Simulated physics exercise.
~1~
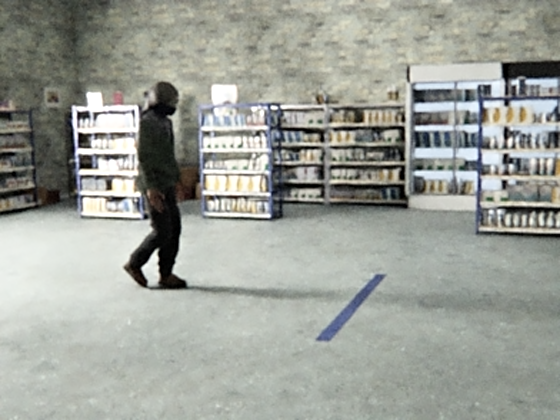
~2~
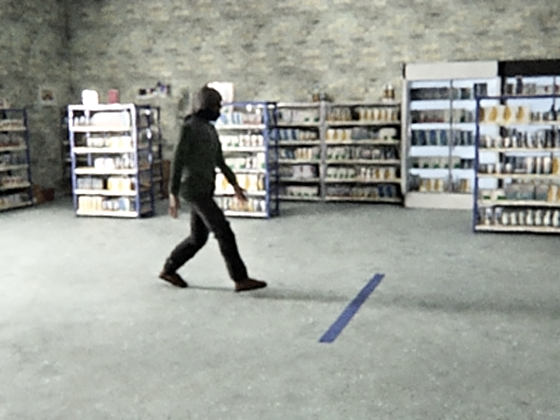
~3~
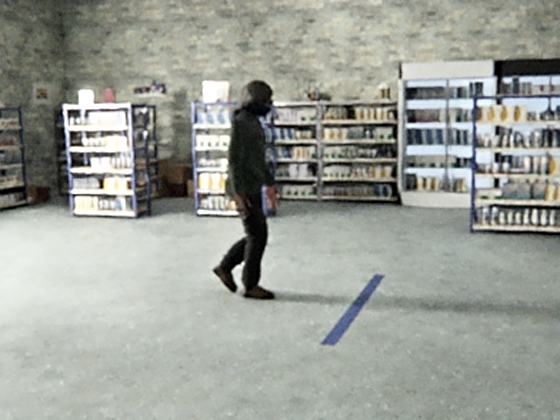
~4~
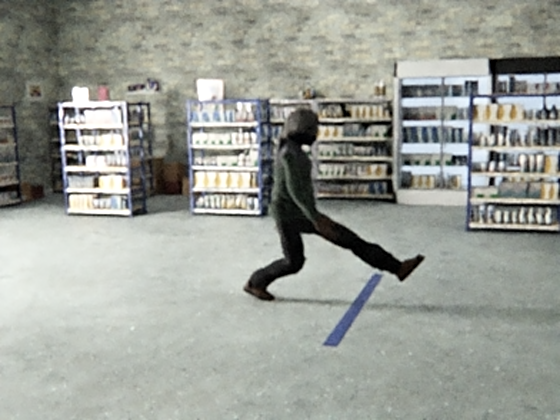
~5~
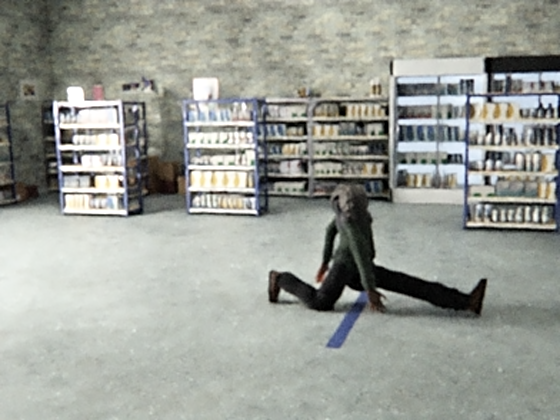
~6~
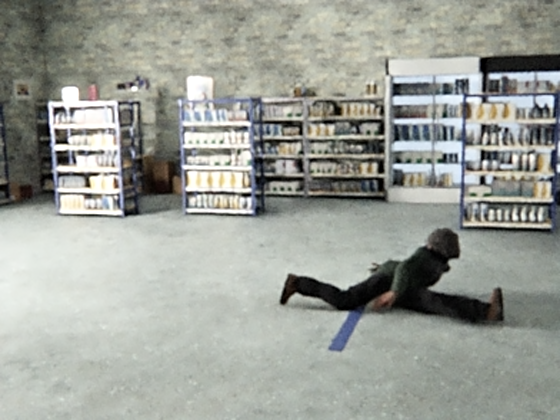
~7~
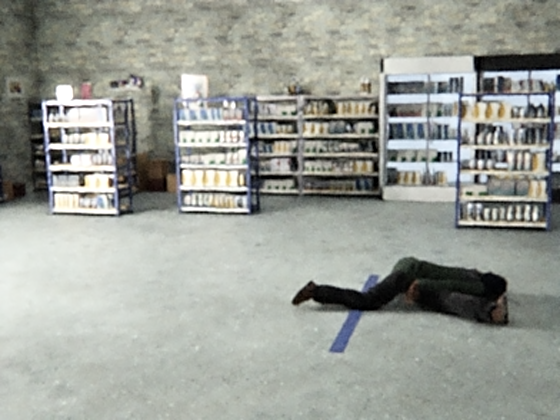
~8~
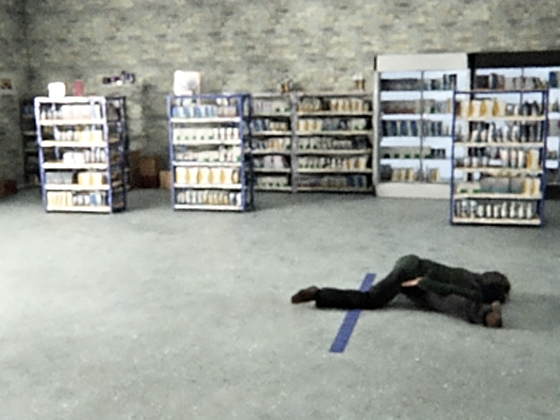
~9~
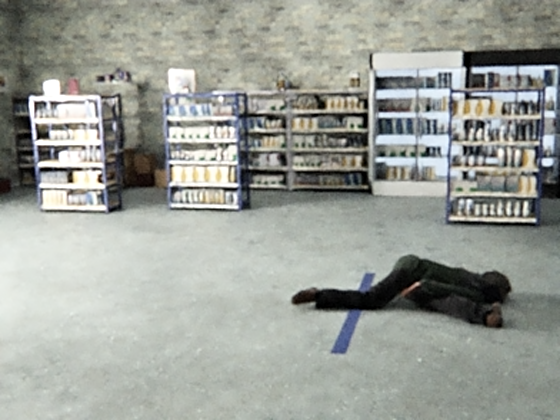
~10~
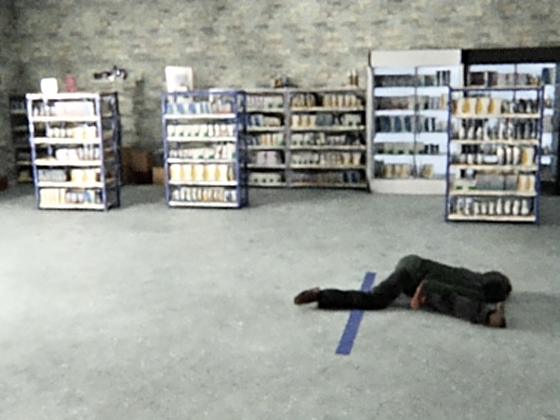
The clip shows a person in dark clothing and head covering walking right across a store floor towards a strip of blue tape, then kicking one leg forward, dropping into a wide split over it and pitching forward, finally lying face down with the lower legs across the tape.
